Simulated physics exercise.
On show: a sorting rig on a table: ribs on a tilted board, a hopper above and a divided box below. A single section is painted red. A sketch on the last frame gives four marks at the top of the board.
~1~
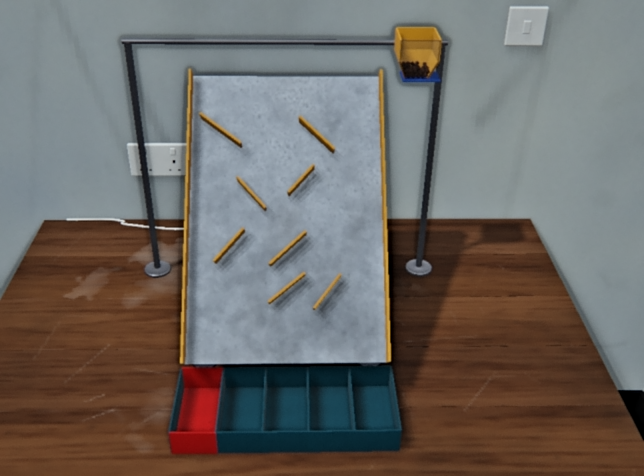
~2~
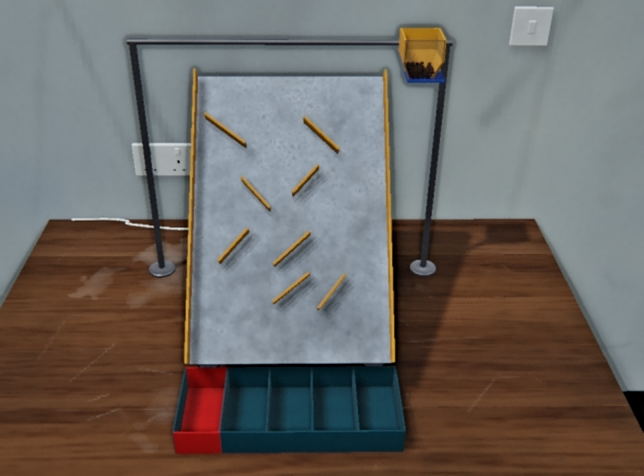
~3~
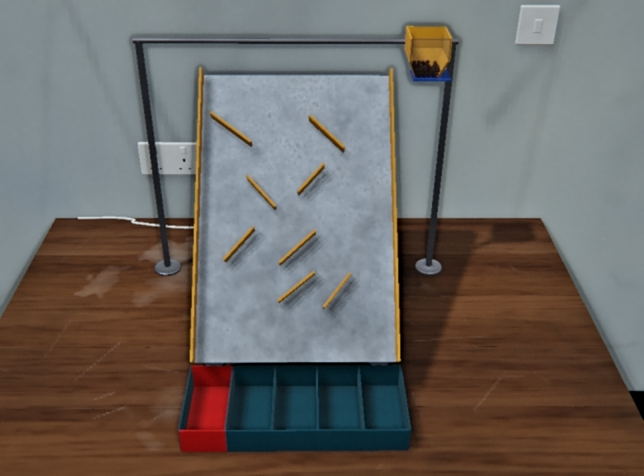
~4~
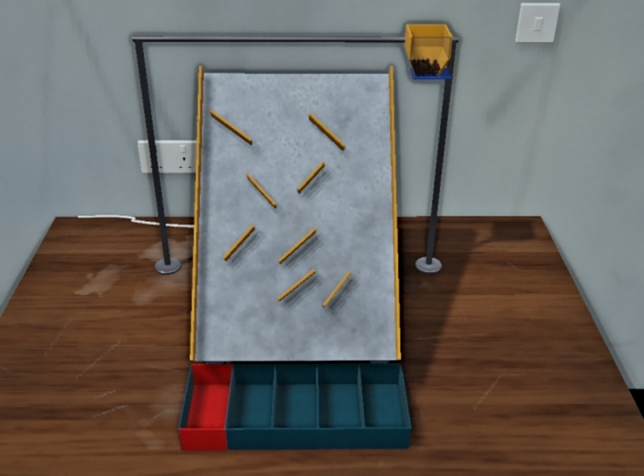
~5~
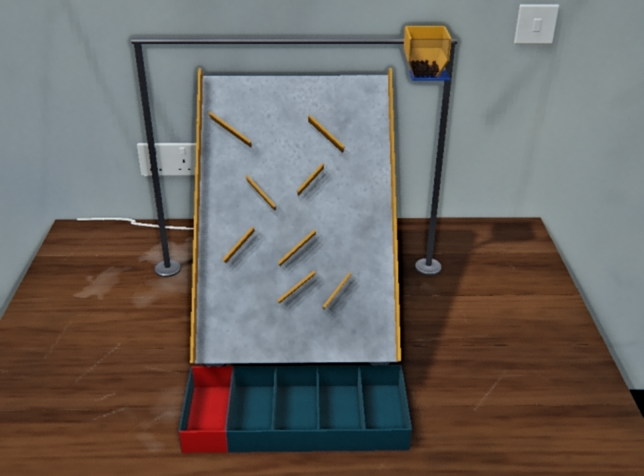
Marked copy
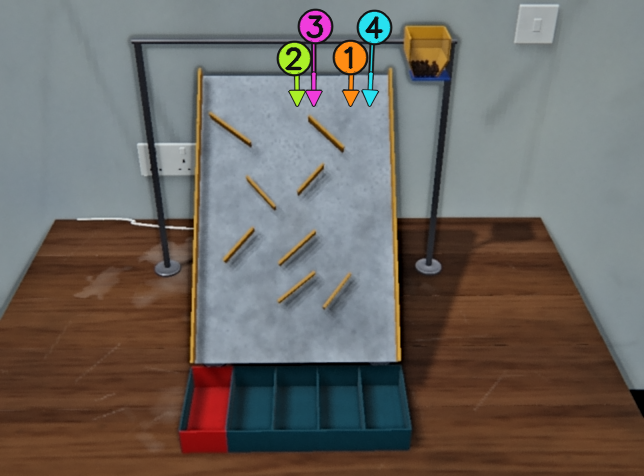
In the video, a tilted board with angled ribs stands on a wooden table, with a hopper of dark pieces at upper right and a divided box below, its leftmost section red; the view shifts slightly, but nothing else visibly moves.
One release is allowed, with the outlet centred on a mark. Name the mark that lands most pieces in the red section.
Mark 2 does it best.
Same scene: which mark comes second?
Here it is mark 3.
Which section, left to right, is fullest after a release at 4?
It is the fifth one.
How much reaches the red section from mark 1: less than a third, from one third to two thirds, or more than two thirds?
Less than a third.
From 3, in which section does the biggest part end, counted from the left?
It is the fifth one.
On the marked copy, mark 1 meets the board at (350, 100); mark 2 meets the board at (297, 100); mark 3 meets the board at (313, 100); mark 4 meets the board at (369, 100).
With 1, none at all in the red section, all but a few in other sections, a small share outside the box.
With 2, close to a third in the red section, close to half in other sections, a small share outside the box.
With 3, close to a quarter in the red section, close to two thirds in other sections, a small share outside the box.
With 4, none at all in the red section, the bulk in other sections, a small share outside the box.
